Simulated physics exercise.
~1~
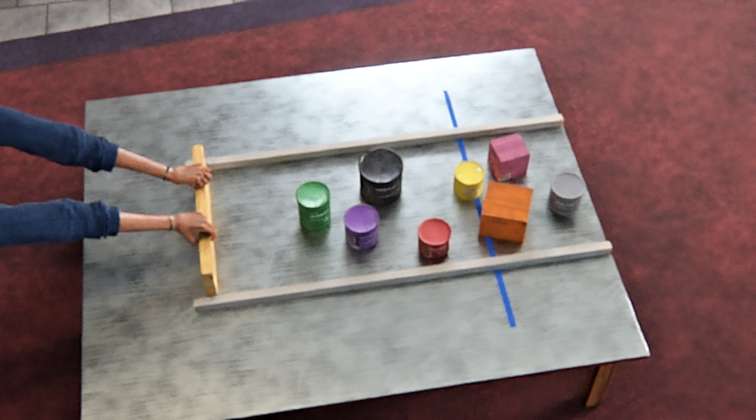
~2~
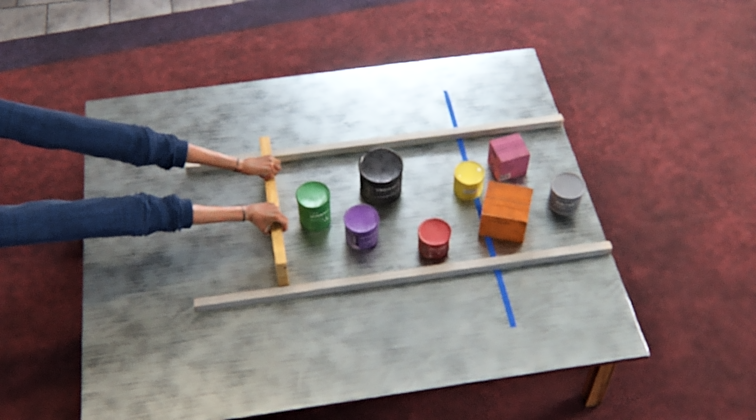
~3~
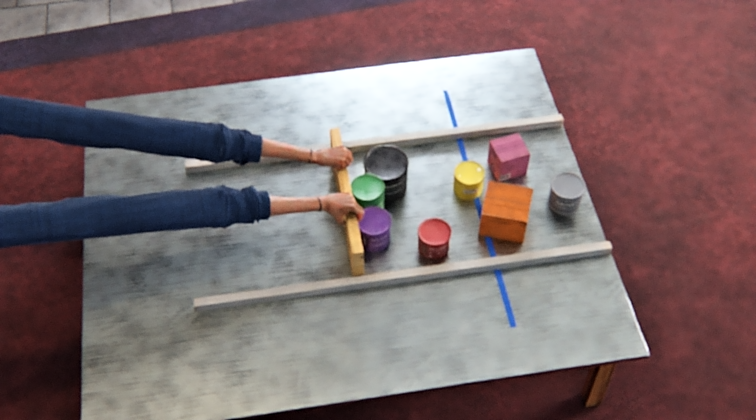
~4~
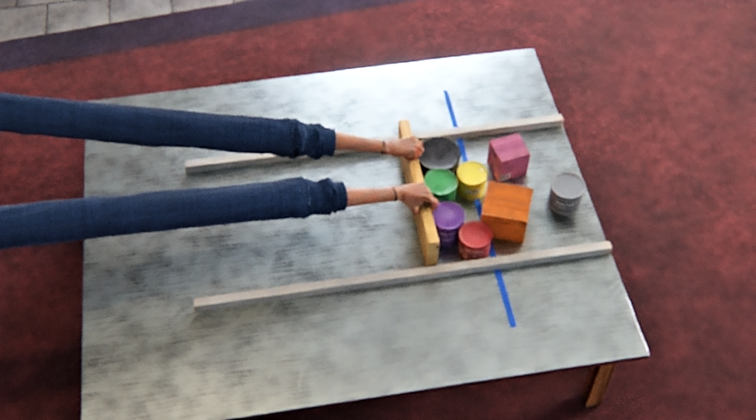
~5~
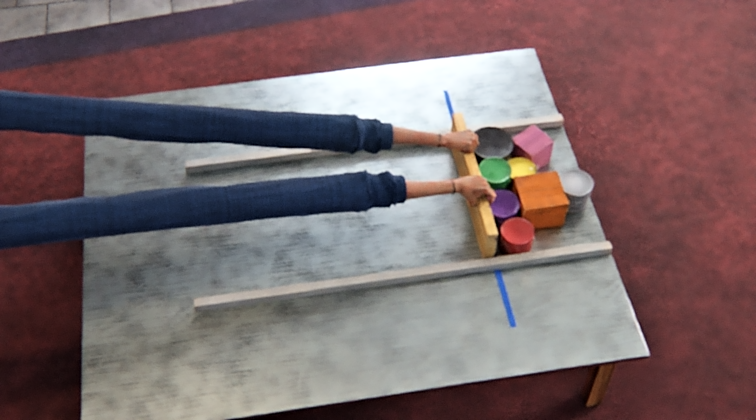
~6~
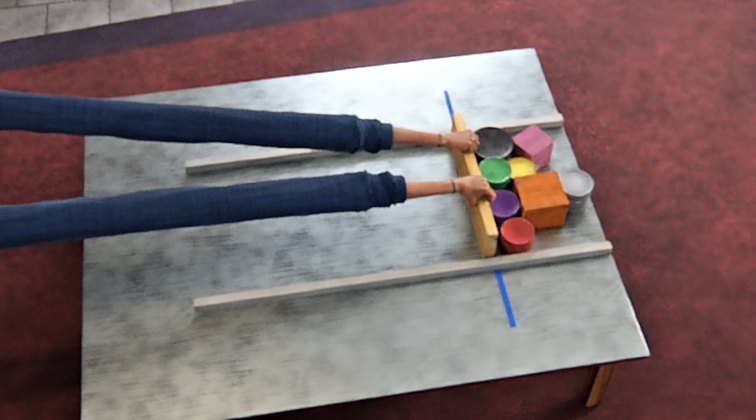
On a metal-topped table, two hands pushing a wooden plank rightward, bunching coloured pails and boxes together past blue tape, none falling.
